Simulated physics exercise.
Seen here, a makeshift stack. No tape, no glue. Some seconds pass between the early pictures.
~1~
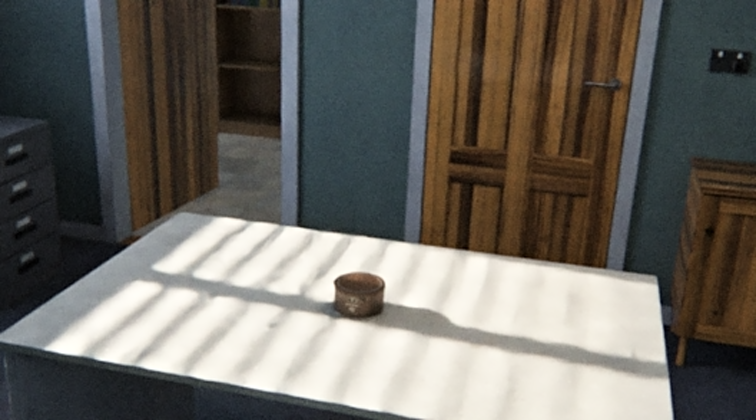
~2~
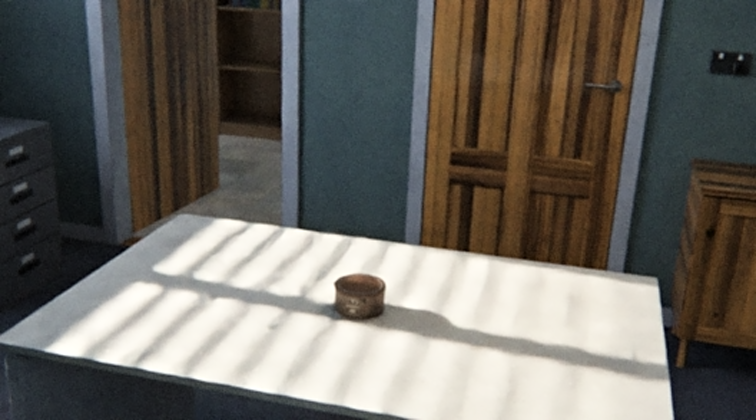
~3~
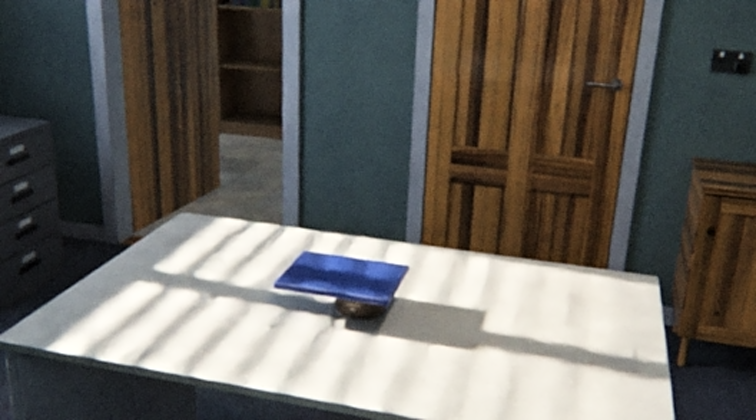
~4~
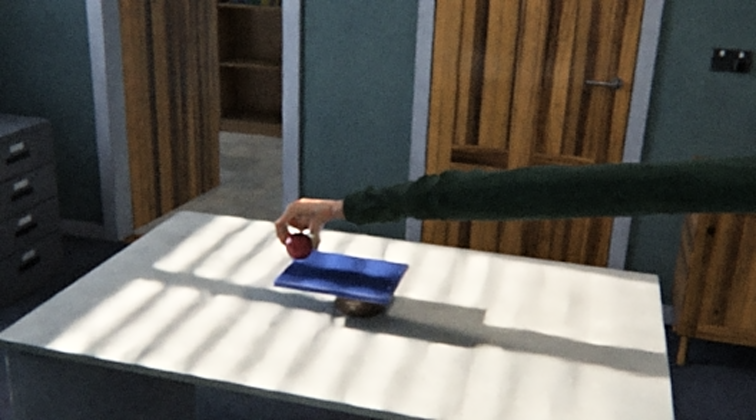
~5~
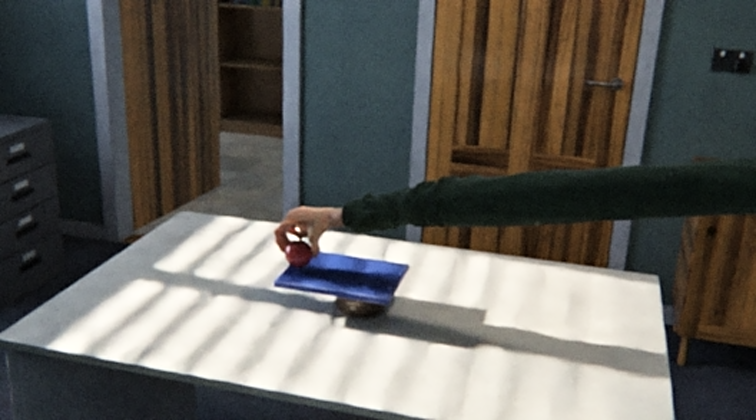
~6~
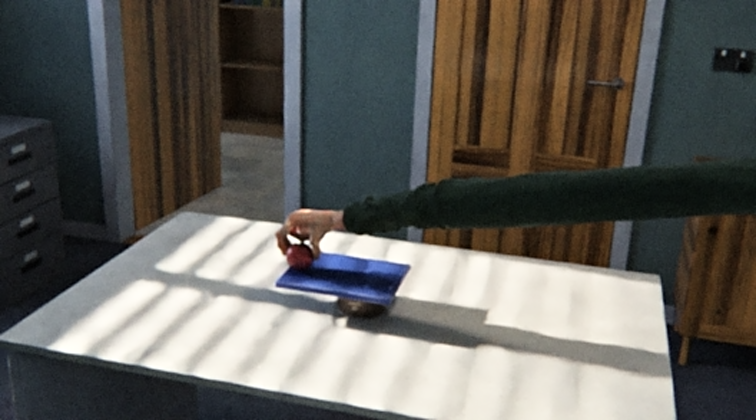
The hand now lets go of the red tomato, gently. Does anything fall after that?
It gives way.
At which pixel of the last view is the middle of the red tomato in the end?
At about (262, 284).
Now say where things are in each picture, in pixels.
The last thing is not in view yet; brown tub (359, 296), in the first frame.
The last thing is not in view yet; brown tub (360, 297), in the second frame.
The last thing is not in view yet, in the third frame.
Coming down; red tomato (299, 246), in the fourth frame.
Coming down; red tomato (299, 254), in the fifth frame.
Set down, still held; red tomato (300, 256), in the sixth frame.
Then, 0.30 s after the last picture, red tomato now fallen; blue lid tipped 36° from how it was.
Then, 0.40 s after the last picture, blue lid tipped 34° from how it was.
Then, 0.50 s after the last picture, blue lid tipped 26° from how it was.
Then, 1.40 s after the last picture, blue lid tipped 25° from how it was.
At rest, fallen, red tomato; moved from the start, blue lid; brown tub in place. Seen from the same camera at the end, red tomato near (262, 284). The stack loses its balance.
